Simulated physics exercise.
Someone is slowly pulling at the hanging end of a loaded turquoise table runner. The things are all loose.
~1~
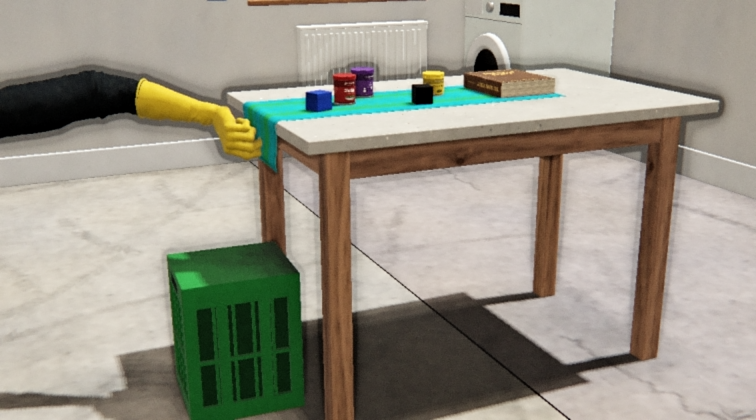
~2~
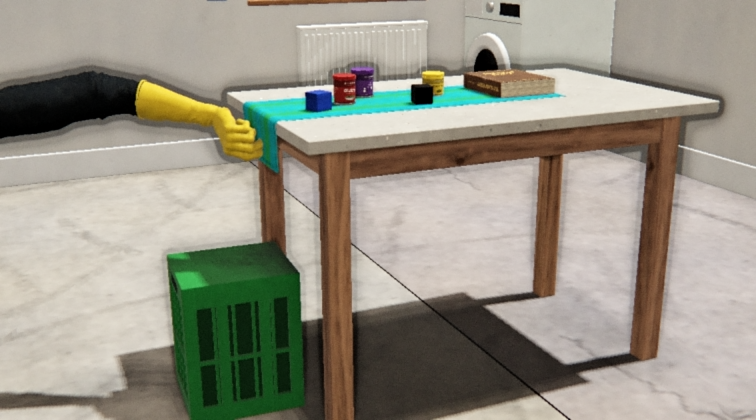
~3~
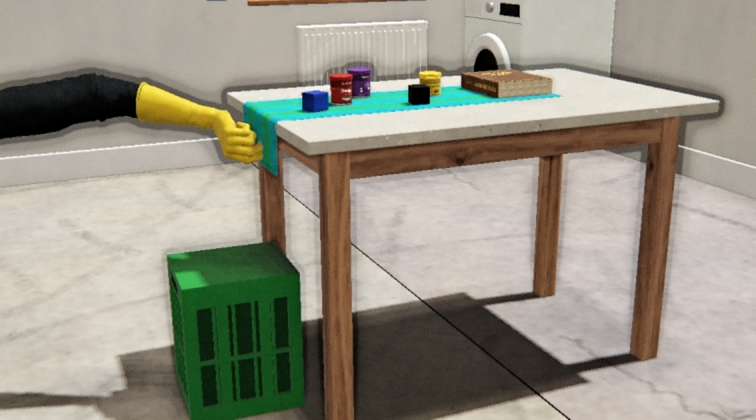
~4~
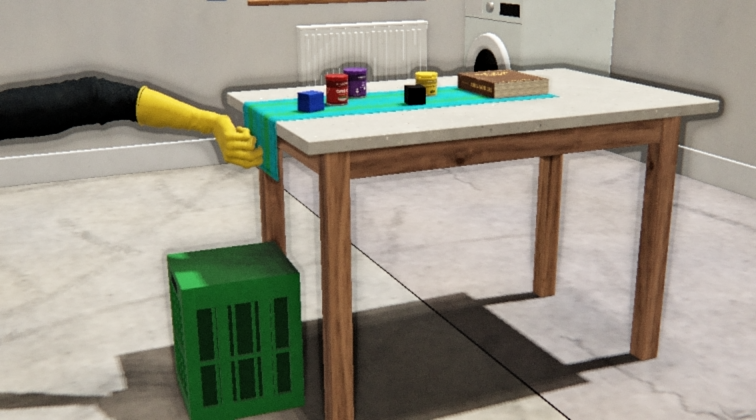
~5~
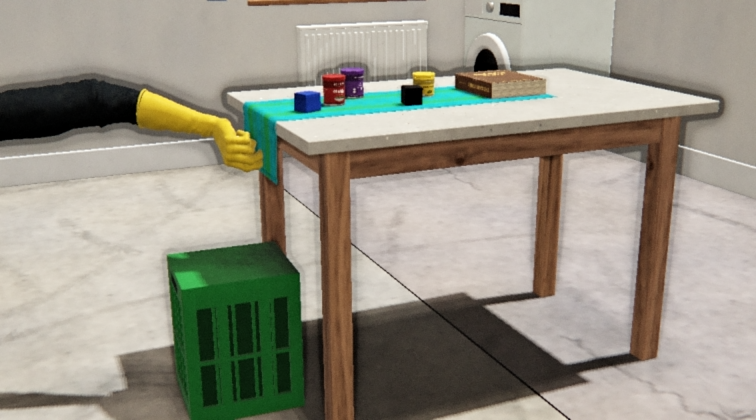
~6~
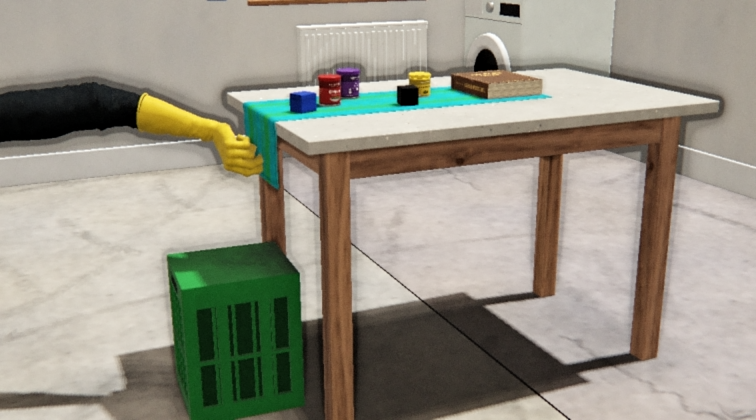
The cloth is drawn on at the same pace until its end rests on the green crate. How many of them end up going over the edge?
Okay, the things that come down total two by my count.
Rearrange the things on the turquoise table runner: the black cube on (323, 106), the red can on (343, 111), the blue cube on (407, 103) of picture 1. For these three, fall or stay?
The black cube will end up down, the red can will end up down, and the blue cube will stay where it is.
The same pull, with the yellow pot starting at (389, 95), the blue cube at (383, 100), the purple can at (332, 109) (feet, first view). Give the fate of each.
Final state: The yellow pot is still in place, the blue cube is still in place, the purple can is no longer up.
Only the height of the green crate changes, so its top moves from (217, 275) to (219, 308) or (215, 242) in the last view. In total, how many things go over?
It would be 3 and 1.
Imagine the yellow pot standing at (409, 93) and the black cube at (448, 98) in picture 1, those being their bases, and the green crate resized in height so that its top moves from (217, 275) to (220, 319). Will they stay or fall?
In the end the yellow pot rides it out; meanwhile the black cube rides it out.
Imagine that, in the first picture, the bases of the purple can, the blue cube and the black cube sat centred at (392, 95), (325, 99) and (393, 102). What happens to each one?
Fate of the purple can: It stays; fate of the blue cube: It goes; fate of the black cube: It stays.
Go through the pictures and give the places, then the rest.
Hem (277, 173); blue cube (319, 91); red can (344, 75); purple can (362, 69); black cube (422, 85); yellow pot (433, 73); top of the crate (217, 275), in the first frame.
Hem (278, 173); blue cube (319, 91), in the second frame.
Hem (278, 177); red can (341, 75), in the third frame.
Hem (278, 181); purple can (355, 69); top of the crate (217, 275), in the fourth frame.
Hem (277, 185); black cube (412, 86), in the fifth frame.
Hem (279, 190); blue cube (303, 93); red can (329, 76); purple can (348, 70); black cube (408, 86); yellow pot (420, 74), in the sixth frame.
Early on, hem near (261, 218); blue cube gone.
Midway, hem on the crate; blue cube and red can gone.
Finally, hem on the crate; blue cube and red can gone. Over the edge go two.
